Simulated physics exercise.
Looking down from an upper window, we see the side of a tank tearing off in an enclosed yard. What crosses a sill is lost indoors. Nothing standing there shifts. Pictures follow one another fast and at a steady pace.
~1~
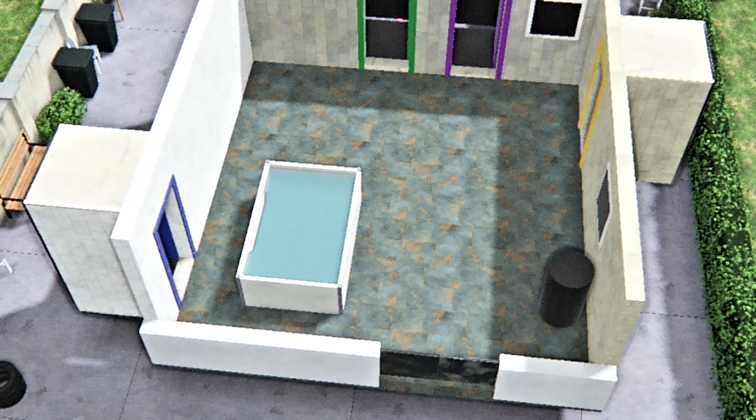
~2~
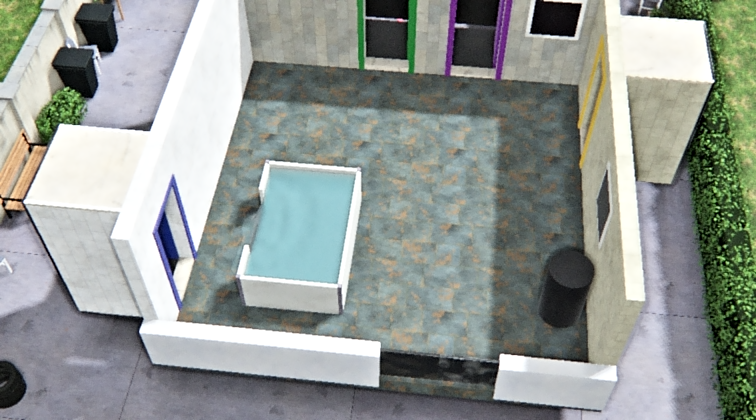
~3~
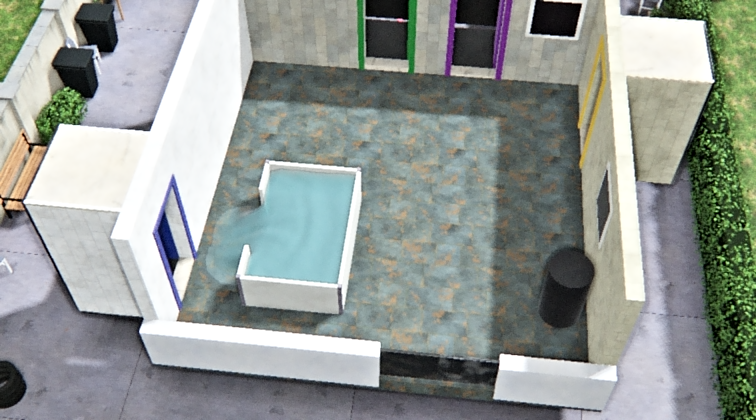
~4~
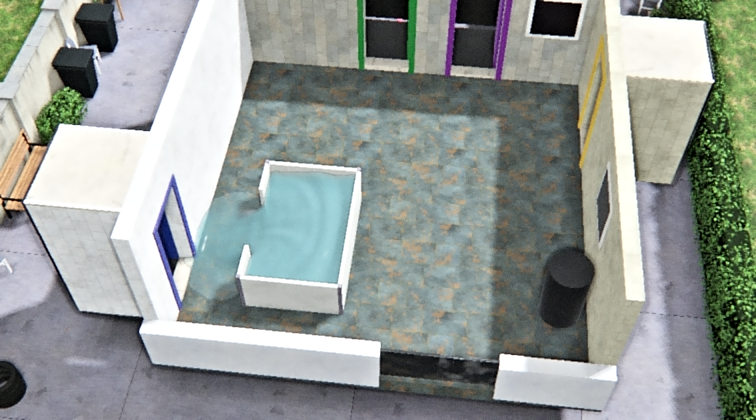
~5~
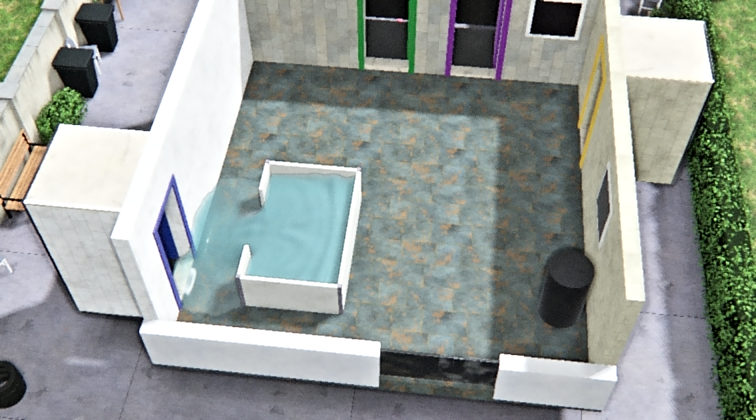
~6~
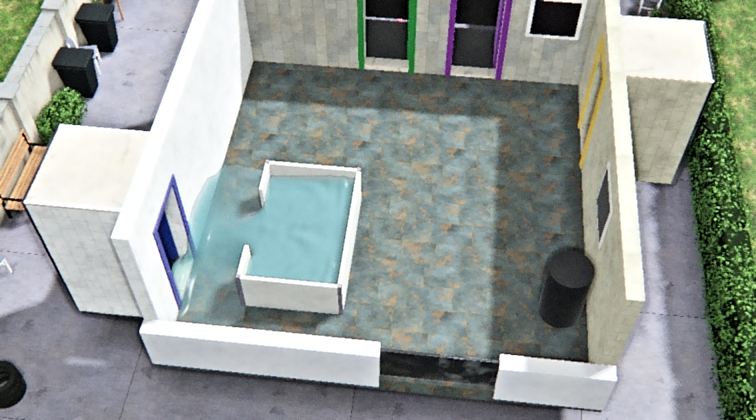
In an enclosed yard seen from above, a white-walled tank holds still, pale blue water. A gap opens in its left side, and water pours out through it across the mottled paving. The rippling sheet spreads left to the wall with the blue-framed opening and widens along its base.
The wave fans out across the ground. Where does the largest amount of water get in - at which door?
At the blue door.
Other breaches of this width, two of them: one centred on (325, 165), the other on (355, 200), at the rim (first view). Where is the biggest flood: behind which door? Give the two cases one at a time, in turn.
The door marked green, then the purple door.
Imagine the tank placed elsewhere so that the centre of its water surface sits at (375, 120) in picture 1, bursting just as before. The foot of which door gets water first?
It's the blue-painted one.
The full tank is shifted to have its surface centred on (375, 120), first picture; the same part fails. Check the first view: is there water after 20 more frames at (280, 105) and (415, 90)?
The first point is taken by the flood and the second is taken by the flood.
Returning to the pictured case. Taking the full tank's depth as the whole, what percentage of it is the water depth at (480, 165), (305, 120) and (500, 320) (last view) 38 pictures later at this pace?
Respectively 2, 4 and 4 per cent.
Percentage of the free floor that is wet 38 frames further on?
Estimated share: Around 75 %.
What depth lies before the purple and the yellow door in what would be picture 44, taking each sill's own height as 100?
Approx. 100 % then 50 %.
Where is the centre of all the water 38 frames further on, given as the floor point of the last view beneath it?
Around pixel (350, 206).
A moment on, water covers 15 % of the floor; blue door a lot in, purple door not reached, green door not reached, yellow door not reached.
Next, water covers 30 % of the floor; blue door a lot in, purple door not reached, green door not reached, yellow door not reached.
Then, water covers 50 % of the floor; blue door a lot in, purple door wet at the sill, nothing in, green door wet at the sill, nothing in, yellow door not reached.
Later, water covers 75 % of the floor; blue door a lot in, purple door wet at the sill, nothing in, green door wet at the sill, nothing in, yellow door wet at the sill, nothing in.
In the end, water covers 95 % of the floor; blue door a lot in, purple door wet at the sill, nothing in, green door wet at the sill, nothing in, yellow door wet at the sill, nothing in; the blue door has let in the most.
